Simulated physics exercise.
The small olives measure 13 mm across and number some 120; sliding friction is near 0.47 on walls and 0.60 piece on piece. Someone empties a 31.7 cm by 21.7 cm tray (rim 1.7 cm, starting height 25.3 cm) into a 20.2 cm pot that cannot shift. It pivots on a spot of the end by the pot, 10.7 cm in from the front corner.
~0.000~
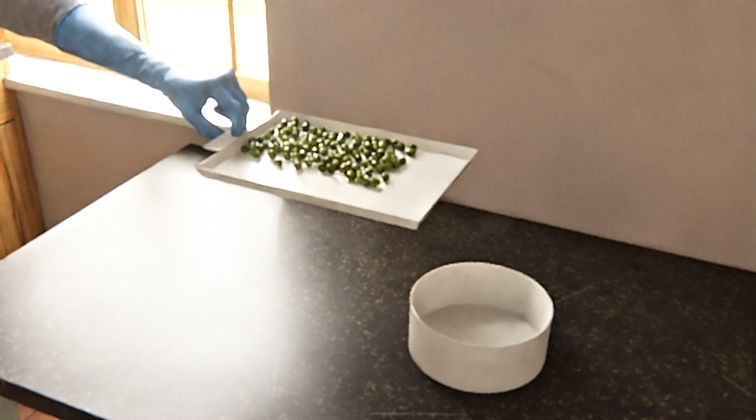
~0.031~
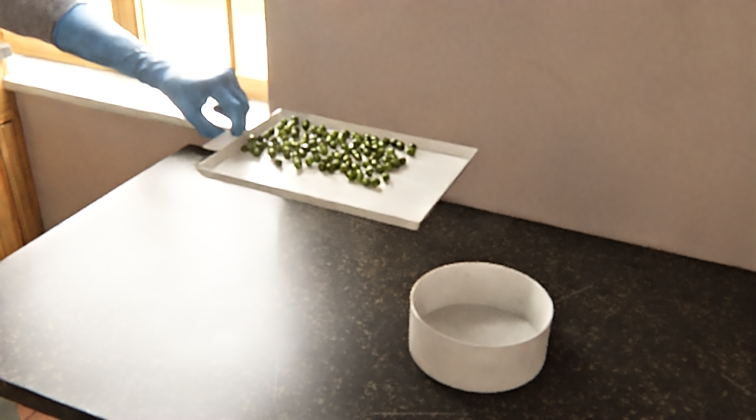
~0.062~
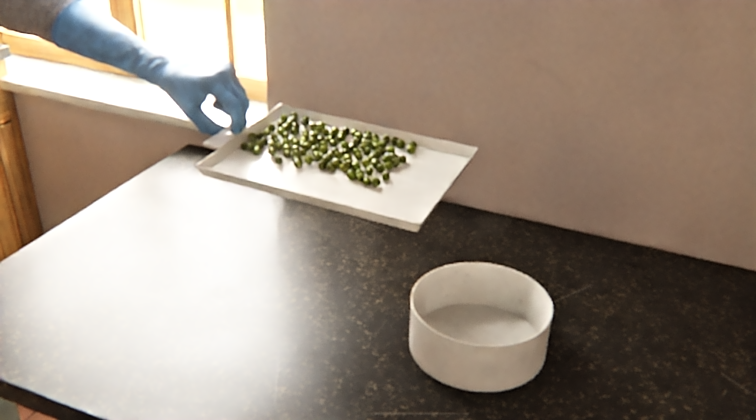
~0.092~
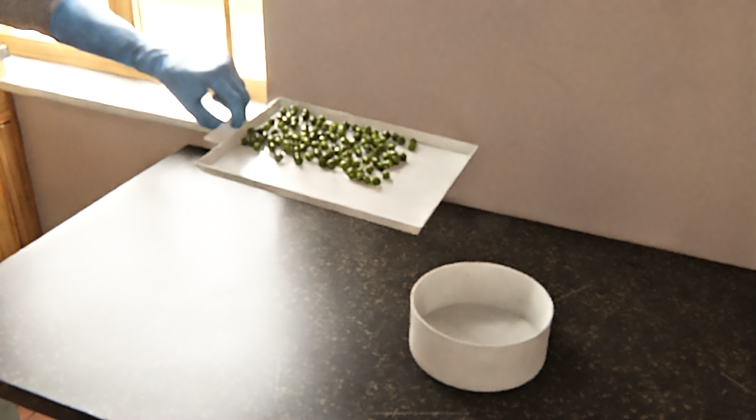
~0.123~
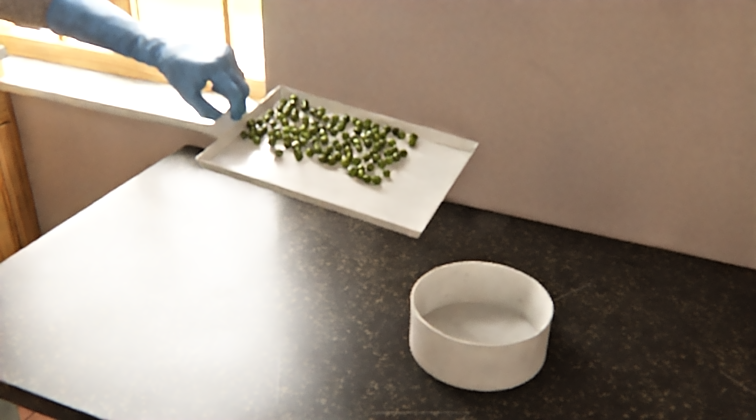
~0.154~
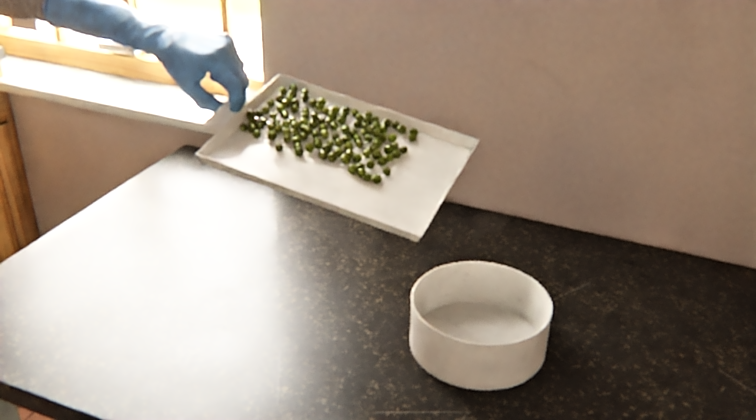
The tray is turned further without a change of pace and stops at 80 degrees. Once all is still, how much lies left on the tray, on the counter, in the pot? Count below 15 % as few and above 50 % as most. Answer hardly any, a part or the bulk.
Left on the tray: Hardly any; on the counter: The bulk; in the pot: Hardly any.
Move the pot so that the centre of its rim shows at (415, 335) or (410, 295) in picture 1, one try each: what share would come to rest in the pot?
About 95 and 25 per cent.
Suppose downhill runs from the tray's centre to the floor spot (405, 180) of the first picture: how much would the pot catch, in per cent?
About 70 per cent.
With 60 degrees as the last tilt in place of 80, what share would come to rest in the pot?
In that case some 0 per cent.
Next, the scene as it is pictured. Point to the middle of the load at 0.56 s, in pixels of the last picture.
Around (370, 215).
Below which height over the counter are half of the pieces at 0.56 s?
Roughly 24 cm.
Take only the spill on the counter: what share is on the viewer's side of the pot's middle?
Some 100 per cent.
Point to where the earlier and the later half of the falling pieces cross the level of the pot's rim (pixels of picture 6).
At about (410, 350), then at (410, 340).
After 0.40 s, tilt 47 degrees; the tray holds 100 %, the pot 0 %.
After 0.56 s, tilt 70 degrees; the tray holds 95 %, the pot 0 %.
After 0.84 s, tilt 80 degrees; the tray holds 5 %, the pot 5 %.
At rest (1.7 s), tray 0 %, counter 95 %, pot 5 %.
